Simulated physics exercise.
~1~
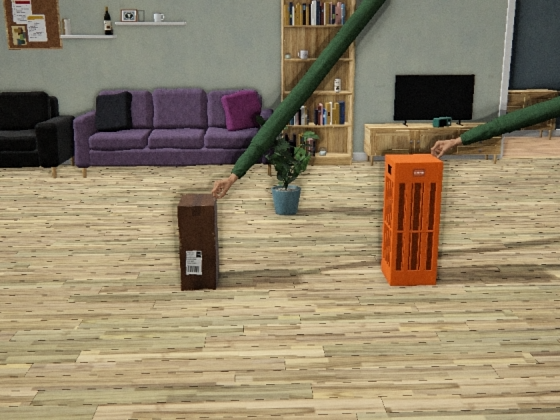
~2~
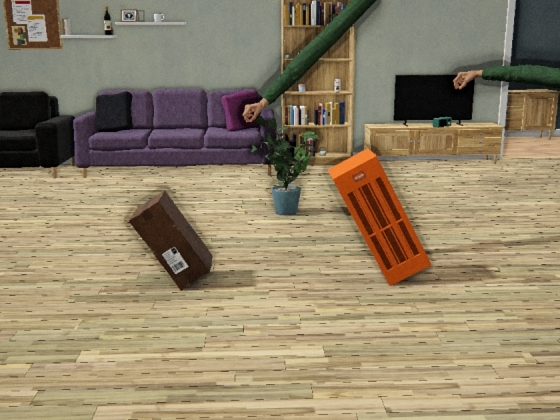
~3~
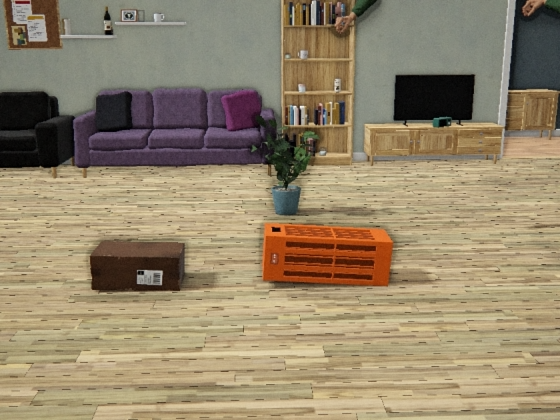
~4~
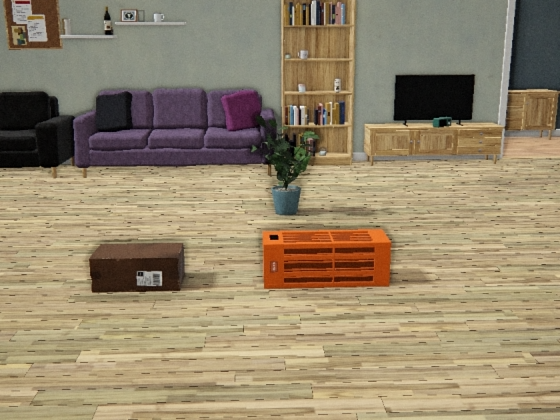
An orange crate and a brown box, both tall and narrow, stand upright on a pale wooden floor, each with a hand at its top, the arms in green sleeves. The hands push them to the left, and both tip over sideways. As they lean steeply, the hands have already let go and draw back toward the upper right. The crate and the box keep falling until each lands on its side, while the arms withdraw from view. At the end both lie still on the floor, before a potted plant, a purple sofa and a bookshelf.
